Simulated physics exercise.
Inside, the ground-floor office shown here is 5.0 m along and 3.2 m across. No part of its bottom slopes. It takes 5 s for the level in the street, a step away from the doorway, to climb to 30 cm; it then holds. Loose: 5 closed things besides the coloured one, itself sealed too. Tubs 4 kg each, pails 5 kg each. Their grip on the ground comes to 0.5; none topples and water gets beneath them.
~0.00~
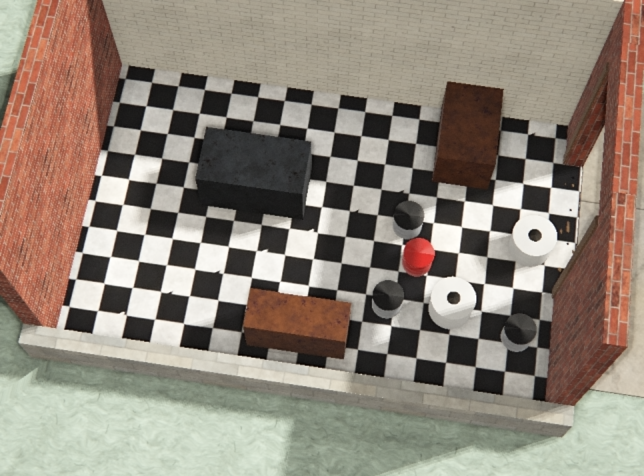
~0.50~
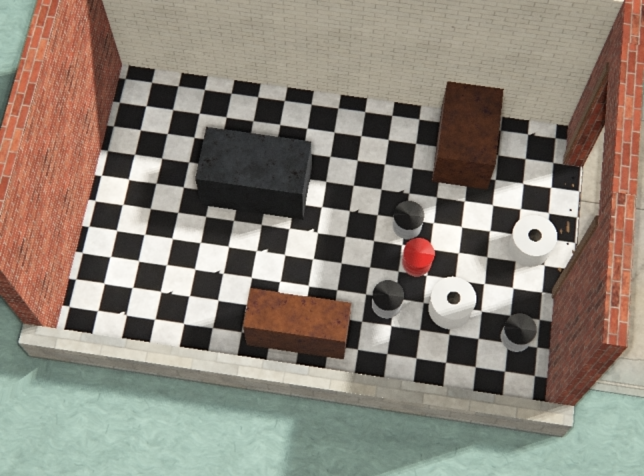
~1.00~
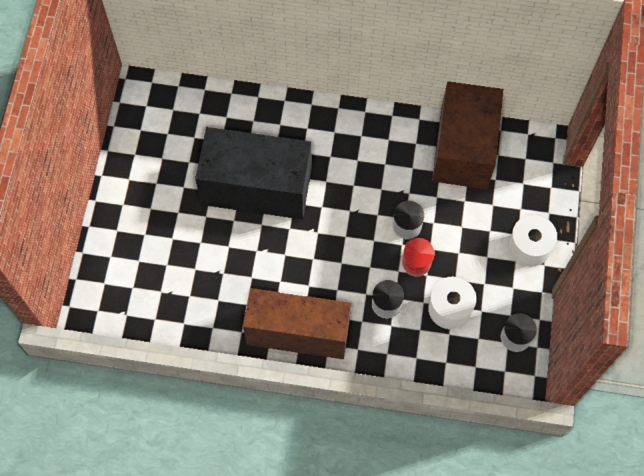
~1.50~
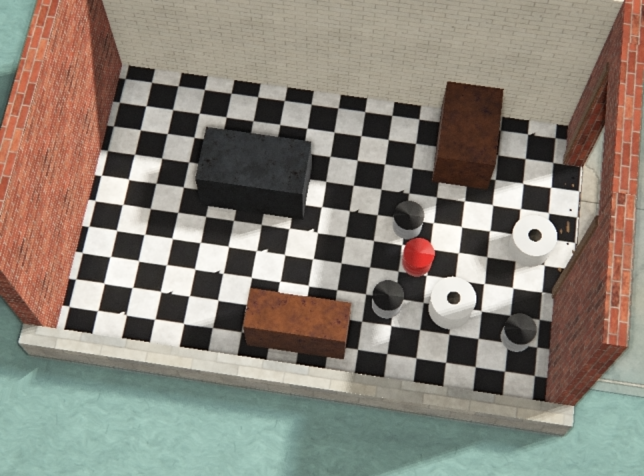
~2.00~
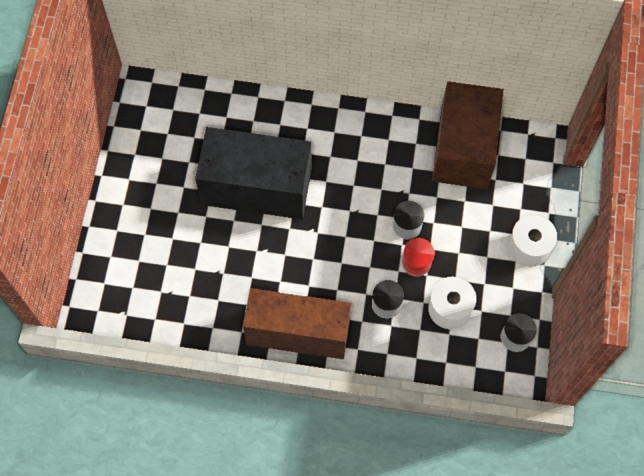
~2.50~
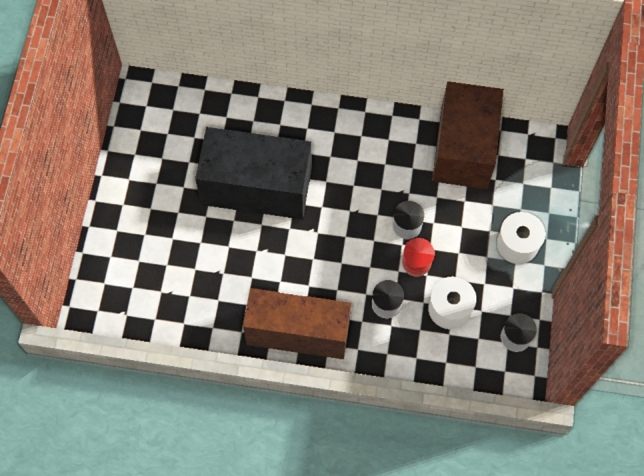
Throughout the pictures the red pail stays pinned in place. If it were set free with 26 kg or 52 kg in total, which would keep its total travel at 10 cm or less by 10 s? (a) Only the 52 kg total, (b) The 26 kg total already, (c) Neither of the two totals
Only the 52 kg total (a).
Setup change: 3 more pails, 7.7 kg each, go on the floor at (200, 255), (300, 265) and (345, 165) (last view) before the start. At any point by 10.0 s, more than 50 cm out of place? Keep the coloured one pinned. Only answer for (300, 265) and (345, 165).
Order as asked: Goes beyond / goes beyond.
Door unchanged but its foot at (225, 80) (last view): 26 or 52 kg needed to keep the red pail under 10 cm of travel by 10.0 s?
Result: Lighter option suffices.
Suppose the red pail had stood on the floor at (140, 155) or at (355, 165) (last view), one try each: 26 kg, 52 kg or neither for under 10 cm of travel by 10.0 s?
At the first spot the lesser mass is plenty, at the second the lesser mass is plenty.
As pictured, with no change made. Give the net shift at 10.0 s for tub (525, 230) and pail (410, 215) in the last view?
Shifts: 250 cm / 300 cm.
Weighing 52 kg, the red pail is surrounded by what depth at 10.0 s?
Something like 15 centimetres.
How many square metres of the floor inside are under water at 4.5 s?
I'd estimate close to 6.0 m2.
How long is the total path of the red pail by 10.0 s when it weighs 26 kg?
Close to 30 centimetres all told.
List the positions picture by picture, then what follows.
The first frame shows the red pail at (419, 253) rests on the ground; water covers 0.0 m2; 0 of 6 have shifted.
The second frame shows the red pail at (419, 253), on the bottom; water covers 0.0 m2; 0 of 6 have shifted.
The third frame shows the red pail at (419, 253) rests on the ground; 0.0 m2 under water; 0 of 6 have shifted.
The fourth frame shows the red pail at (419, 253), on the bottom; 0.0 m2 under water; 0 of 6 have shifted.
The fifth frame shows the red pail at (419, 253) rests on the ground; 0.1 m2 under water; 0 of 6 have shifted.
The sixth frame shows the red pail at (419, 253), on the bottom; 0.7 m2 under water; 1 of 6 have shifted.
After 3.5 s the red pail would be 0 cm from its start with 26 kg and 0 cm from its start with 52 kg; 1 cm of water round it then.
After 4.5 s the red pail would be 0 cm from its start with 26 kg and 0 cm from its start with 52 kg; 8 cm of water round it then.
After 7.0 s the red pail would be 21 cm from its start with 26 kg and 0 cm from its start with 52 kg; 12 cm of water round it then.
After 10.0 s the red pail would be 27 cm from its start with 26 kg and 0 cm from its start with 52 kg; 15 cm of water round it then.
